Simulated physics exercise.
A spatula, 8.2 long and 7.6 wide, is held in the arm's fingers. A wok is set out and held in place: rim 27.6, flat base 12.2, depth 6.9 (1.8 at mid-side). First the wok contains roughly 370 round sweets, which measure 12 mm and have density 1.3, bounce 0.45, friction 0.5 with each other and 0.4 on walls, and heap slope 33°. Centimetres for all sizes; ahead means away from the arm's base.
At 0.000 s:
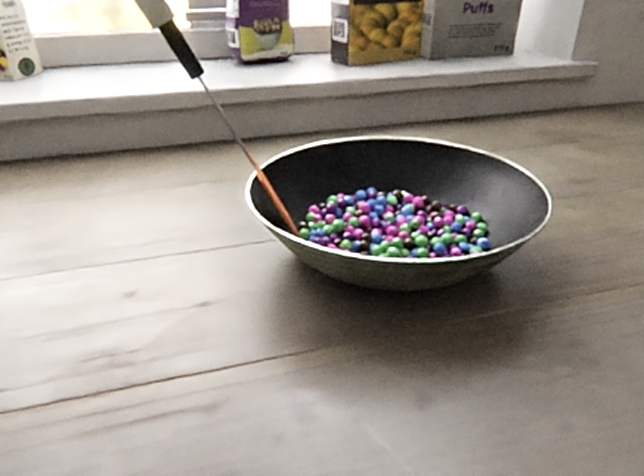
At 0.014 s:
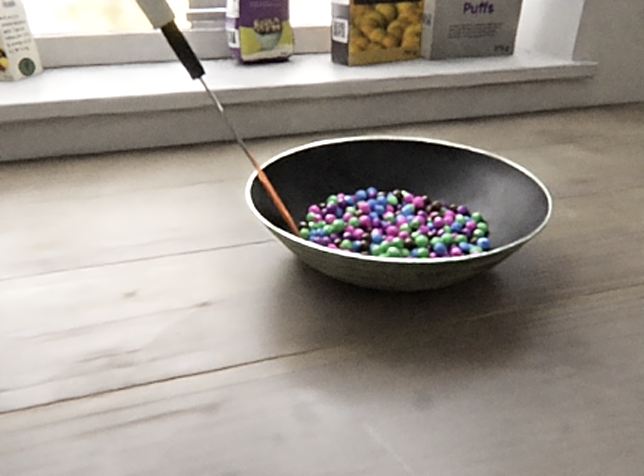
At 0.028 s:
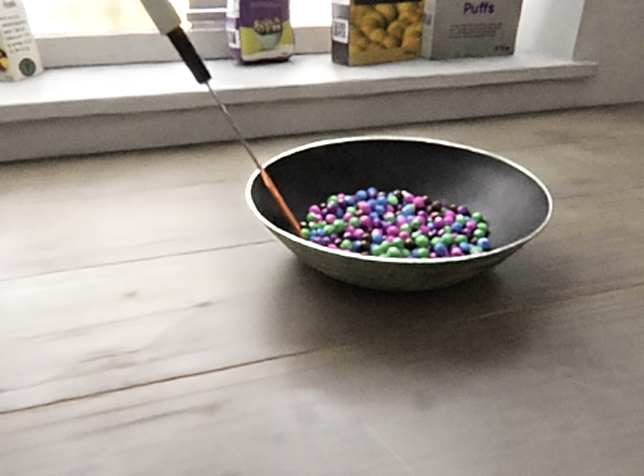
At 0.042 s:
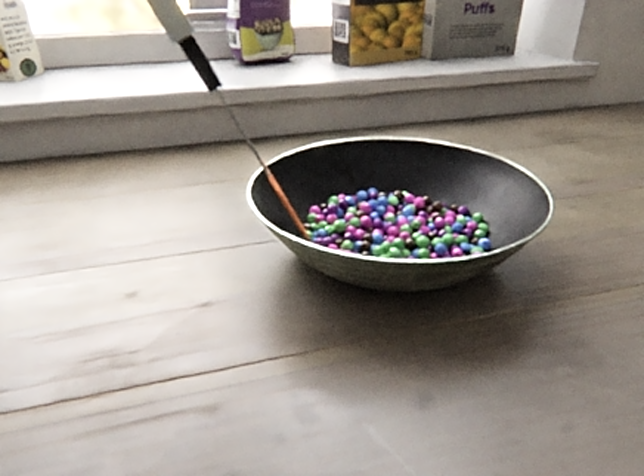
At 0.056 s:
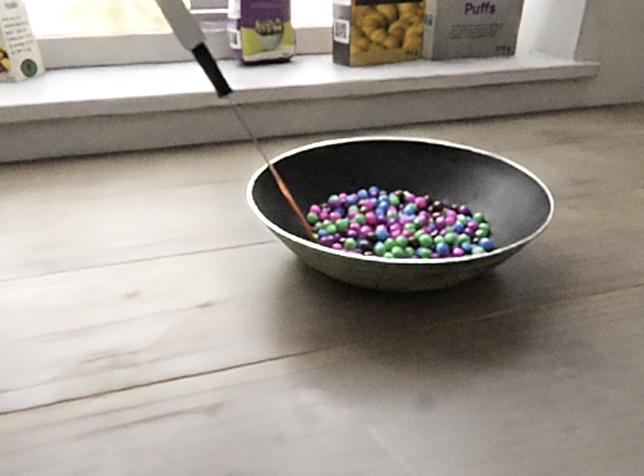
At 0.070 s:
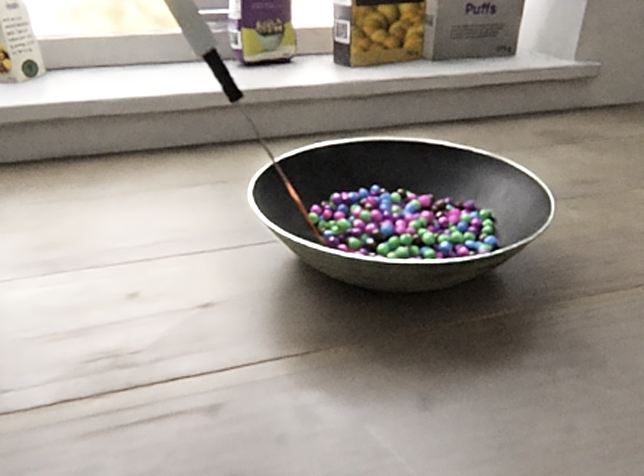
A spatula slides slightly right into colourful round sweets in a wok, nudging them.
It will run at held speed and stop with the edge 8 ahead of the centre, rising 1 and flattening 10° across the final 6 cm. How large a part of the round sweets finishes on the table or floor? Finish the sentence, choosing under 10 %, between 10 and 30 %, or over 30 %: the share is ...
The share is under 10 %.
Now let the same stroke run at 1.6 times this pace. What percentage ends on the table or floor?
That comes to some 10 per cent, roughly.
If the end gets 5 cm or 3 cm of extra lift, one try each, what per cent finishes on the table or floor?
Near 5 and 0 percent respectively.
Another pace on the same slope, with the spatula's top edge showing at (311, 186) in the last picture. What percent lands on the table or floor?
20 %.
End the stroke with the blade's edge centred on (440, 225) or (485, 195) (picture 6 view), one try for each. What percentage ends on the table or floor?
About 0 and 15 per cent.
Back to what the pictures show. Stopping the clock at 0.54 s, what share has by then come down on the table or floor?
Some 0 per cent of the load.
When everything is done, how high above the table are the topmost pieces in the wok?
About 8.0 centimetres.
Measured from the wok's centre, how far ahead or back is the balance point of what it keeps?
About 5.0 centimetres ahead.
After 0.18 s, sloping 64°, highest piece 5 above the table; 369 in the wok.
After 0.29 s, sloping 60°, highest piece 6 above the table; 369 in the wok.
After 0.54 s, sloping 54°, highest piece 8 above the table; 363 in the wok, 4 on the table or floor, 2 on the blade or in flight.
After 1.59 s, sloping 54°, highest piece 8 above the table; 363 in the wok, 6 on the table or floor.
At rest, 363 in the wok, 6 on the table or floor. That is 2 % on the table or floor.
